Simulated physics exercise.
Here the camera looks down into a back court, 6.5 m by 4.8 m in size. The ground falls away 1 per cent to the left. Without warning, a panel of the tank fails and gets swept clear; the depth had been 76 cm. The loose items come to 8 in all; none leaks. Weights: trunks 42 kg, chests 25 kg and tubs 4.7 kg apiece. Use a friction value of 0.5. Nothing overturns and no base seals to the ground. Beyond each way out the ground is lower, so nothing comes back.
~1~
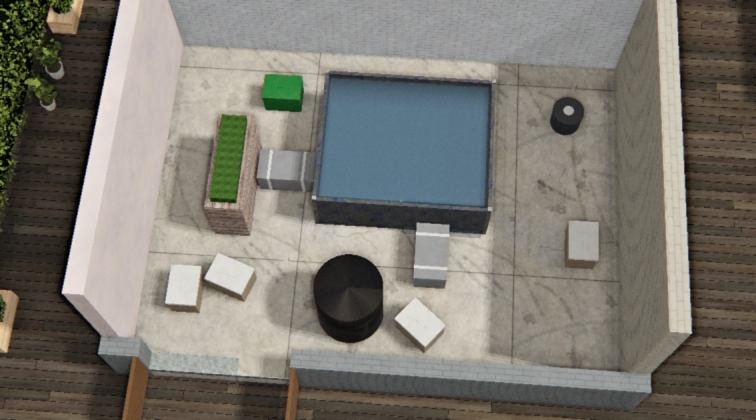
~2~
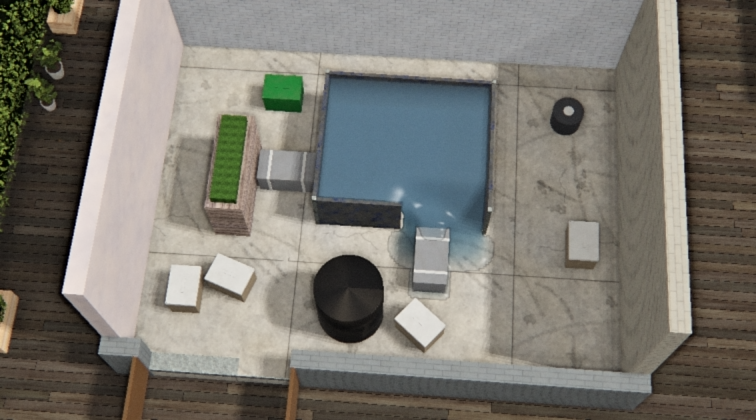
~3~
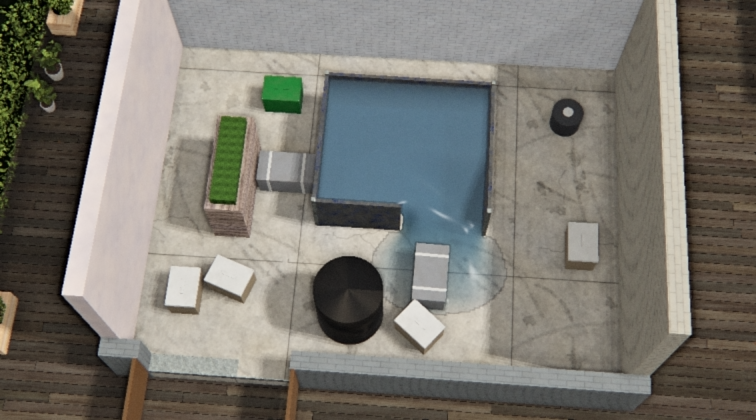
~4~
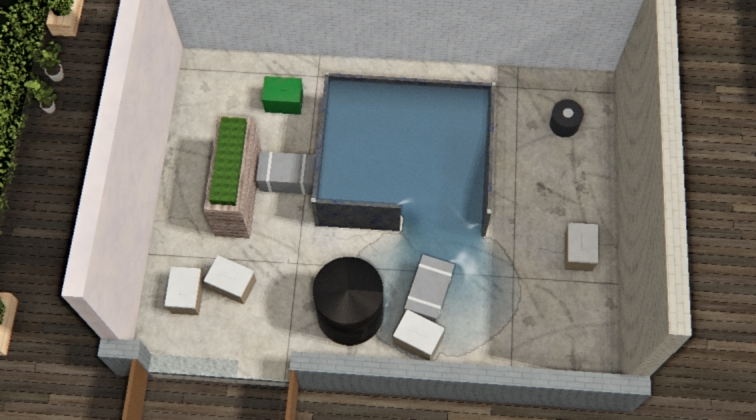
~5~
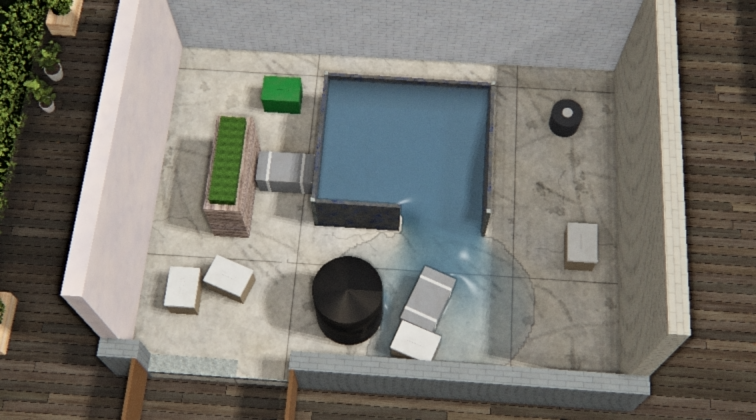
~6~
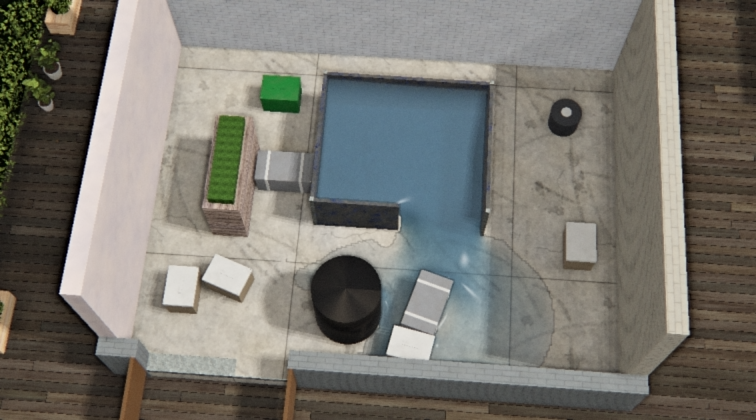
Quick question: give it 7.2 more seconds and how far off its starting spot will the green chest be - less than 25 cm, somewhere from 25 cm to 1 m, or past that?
It will be less than 25 cm off.
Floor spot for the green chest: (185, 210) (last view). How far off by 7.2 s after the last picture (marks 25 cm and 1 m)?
By that time it keeps its spot.
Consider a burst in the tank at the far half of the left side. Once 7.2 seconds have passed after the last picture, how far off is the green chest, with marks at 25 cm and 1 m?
Had it gone that way, the green chest would be borne far.
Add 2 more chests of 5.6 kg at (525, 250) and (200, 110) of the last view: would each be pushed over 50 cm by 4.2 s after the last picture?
Respectively: Outside the limit and inside the limit.
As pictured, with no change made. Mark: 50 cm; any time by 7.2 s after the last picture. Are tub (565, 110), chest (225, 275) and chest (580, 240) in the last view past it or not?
The first topped the threshold, the second never reached the threshold, and the third topped the threshold.
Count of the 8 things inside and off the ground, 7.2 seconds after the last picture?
That would be 1 of them.
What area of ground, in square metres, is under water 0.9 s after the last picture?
Roughly 14 m2.
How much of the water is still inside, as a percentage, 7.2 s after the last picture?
96 % or so.
Then, 0.9 s after the last picture the green chest is near (280, 88), 0.0 m from its start, aground; 0 of 8 are out; 2 afloat.
Then, 2.8 s after the last picture the green chest is near (280, 88), 0.0 m from its start, aground; 0 of 8 are out; 2 afloat.
Then, 4.8 s after the last picture the green chest is near (280, 88), 0.0 m from its start, aground; 0 of 8 are out; 3 afloat.
Then, 7.2 s after the last picture the green chest is near (280, 88), 0.0 m from its start, aground; 0 of 8 are out; 1 afloat.
